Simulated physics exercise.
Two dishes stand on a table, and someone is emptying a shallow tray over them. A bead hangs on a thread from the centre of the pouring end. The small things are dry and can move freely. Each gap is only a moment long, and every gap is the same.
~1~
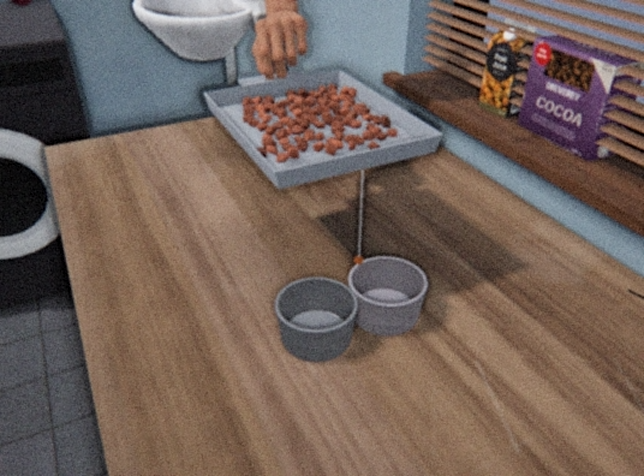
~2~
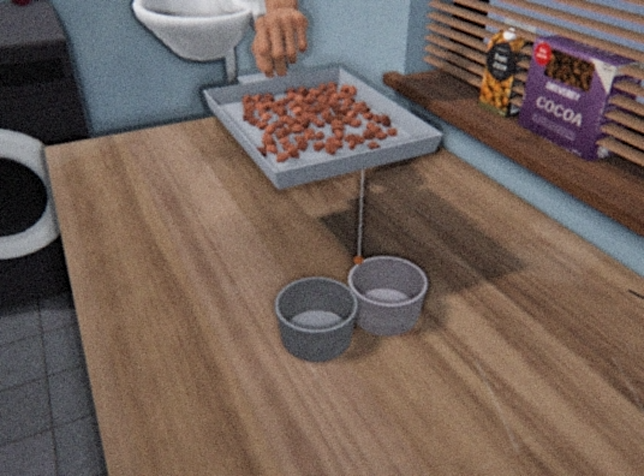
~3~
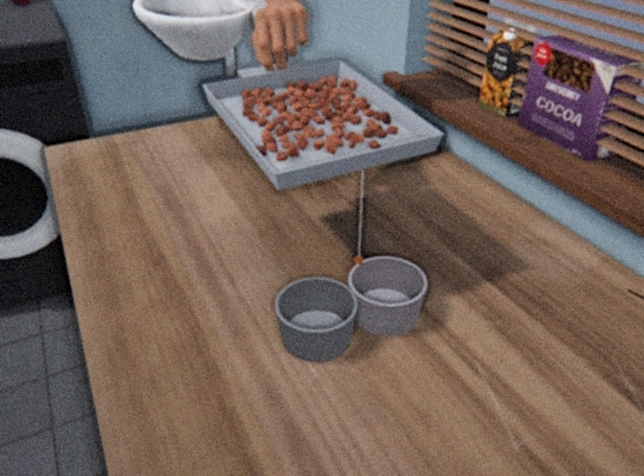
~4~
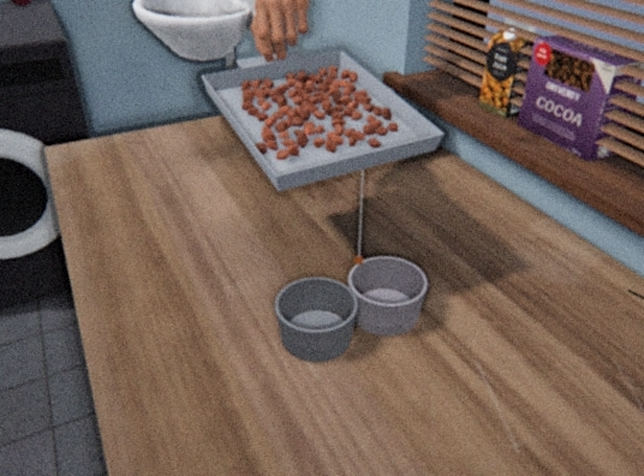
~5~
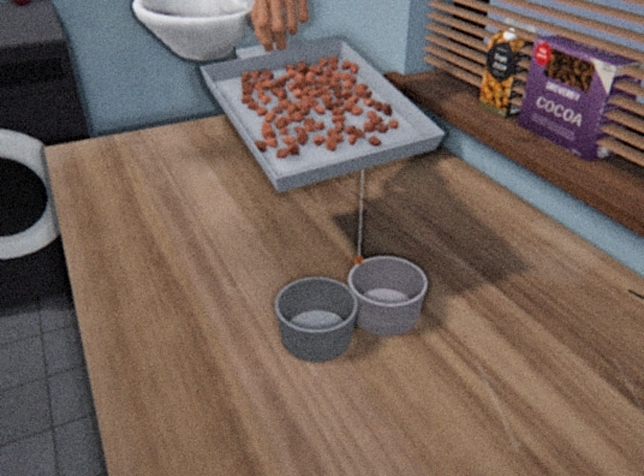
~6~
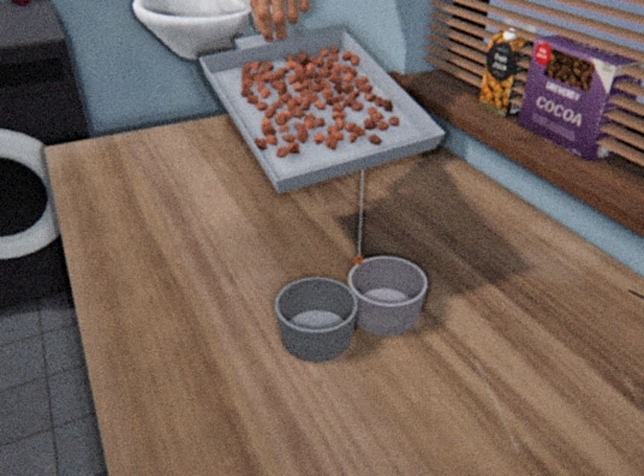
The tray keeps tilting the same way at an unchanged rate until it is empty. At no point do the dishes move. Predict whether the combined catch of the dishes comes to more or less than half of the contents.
Most is saved.
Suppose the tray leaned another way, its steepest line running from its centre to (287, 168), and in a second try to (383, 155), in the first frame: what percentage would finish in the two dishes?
First heading roughly 40 %, second roughly 30 %.
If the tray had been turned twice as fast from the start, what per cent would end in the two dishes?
It would be some 50 in a hundred.
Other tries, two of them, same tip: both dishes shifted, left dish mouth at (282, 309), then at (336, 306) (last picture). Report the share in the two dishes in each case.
First 60 per cent, second 60 per cent.
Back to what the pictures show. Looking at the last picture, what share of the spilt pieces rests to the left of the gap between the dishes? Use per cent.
I'd put it at around 20 per cent.
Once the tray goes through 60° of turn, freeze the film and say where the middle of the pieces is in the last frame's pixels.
Its middle sits at about pixel (333, 147).
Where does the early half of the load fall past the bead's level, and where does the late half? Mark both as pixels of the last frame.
The leading part at (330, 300), the rest of it at (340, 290).
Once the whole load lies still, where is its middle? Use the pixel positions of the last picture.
Around (329, 336).
Soon after the last picture, tray tipped steeply; nearly all on the tray; a small part in the air.
A little later, tray tipped past a quarter turn; about half on the tray; about a quarter in the left dish; a stray few in the right dish; a small part outside both; about a quarter in the air.
Later still, tray tipped past a quarter turn; about half in the left dish; a small part in the right dish; about a third outside both.
At rest, tray tipped past a quarter turn; about half in the left dish; a small part in the right dish; about a third outside both.
